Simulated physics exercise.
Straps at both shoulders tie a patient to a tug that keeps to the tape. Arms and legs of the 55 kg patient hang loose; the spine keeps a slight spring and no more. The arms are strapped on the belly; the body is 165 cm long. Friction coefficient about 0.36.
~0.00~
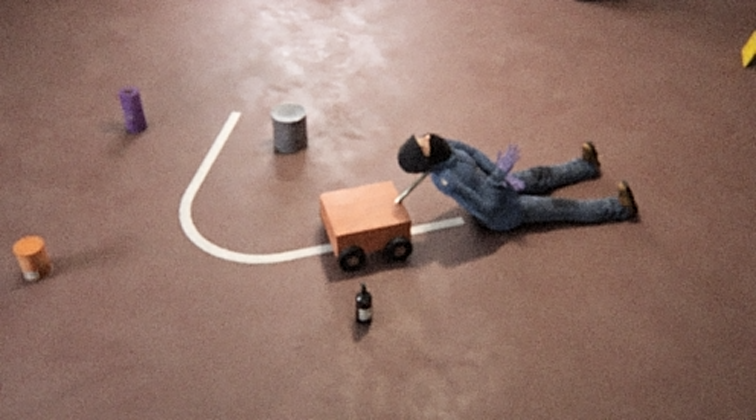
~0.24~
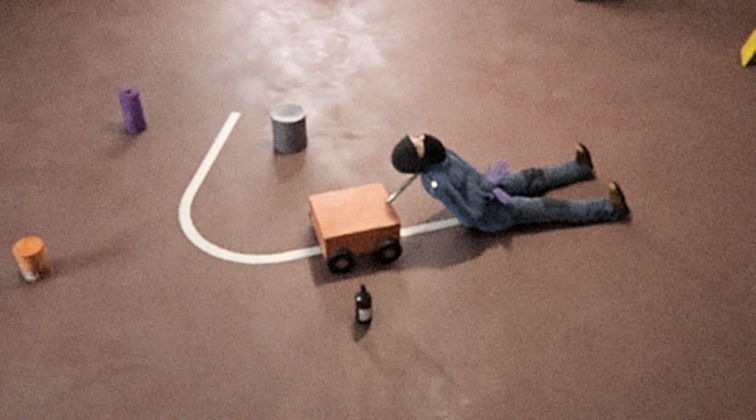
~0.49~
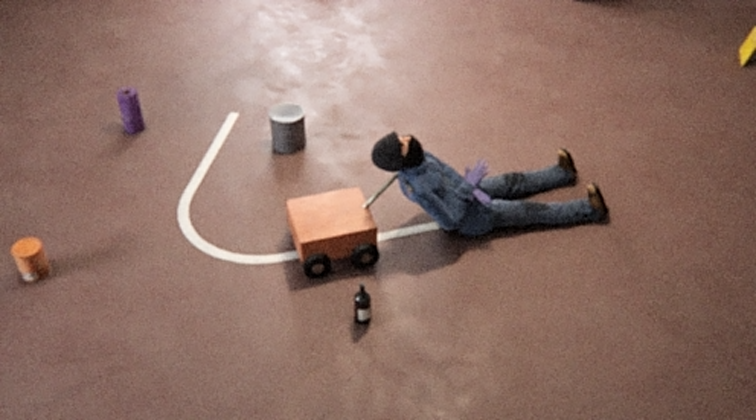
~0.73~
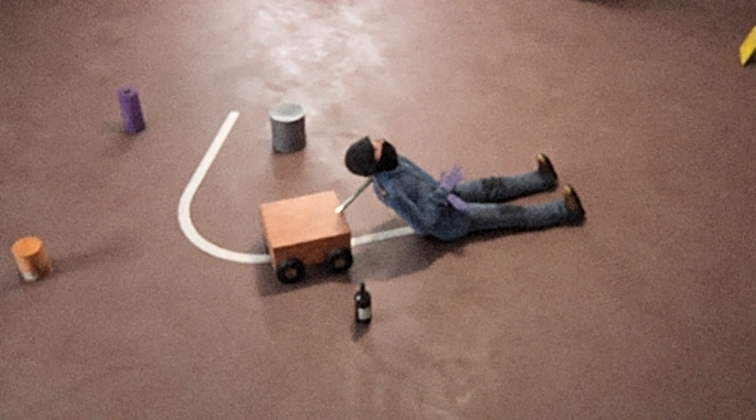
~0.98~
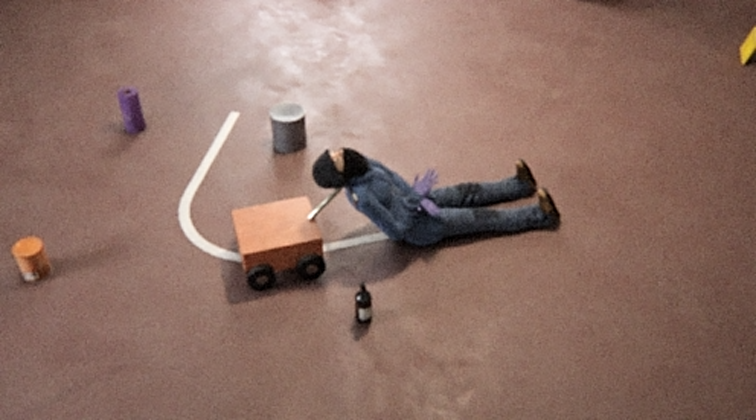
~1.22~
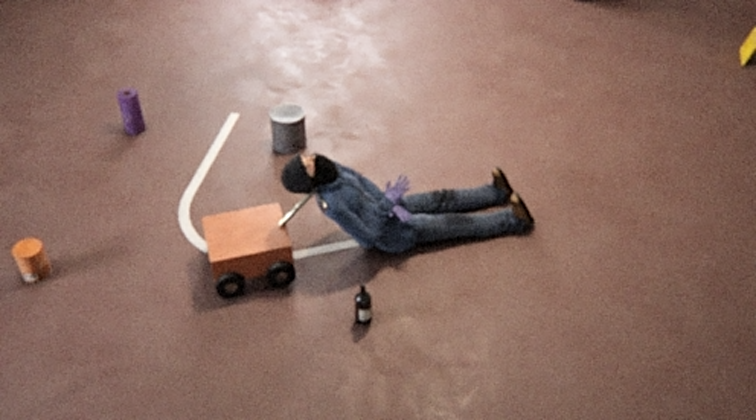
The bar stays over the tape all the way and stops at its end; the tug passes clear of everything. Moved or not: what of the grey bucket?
This time the grey bucket remains in place.
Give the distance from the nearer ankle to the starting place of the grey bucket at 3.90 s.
About 90 cm.
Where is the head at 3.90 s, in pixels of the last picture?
Near (215, 66).
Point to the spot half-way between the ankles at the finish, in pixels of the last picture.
At about (249, 207).
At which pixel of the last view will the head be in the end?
Near (229, 38).
After 2.00 s the grey bucket is where it stood, near (289, 129) in the last picture's view; the black bottle where it stood; the nearer ankle is 118 cm from that spot.
After 2.60 s the grey bucket is where it stood, near (289, 129) in the last picture's view; the nearer ankle is 107 cm from that spot.
After 3.30 s the grey bucket is where it stood, near (289, 129) in the last picture's view; the nearer ankle is 100 cm from that spot.
After 3.90 s the grey bucket is where it stood, near (289, 129) in the last picture's view; the nearer ankle is 90 cm from that spot.
By 4.7 s, grey bucket stays put; purple post stays put; orange can stays put; black bottle stays put.
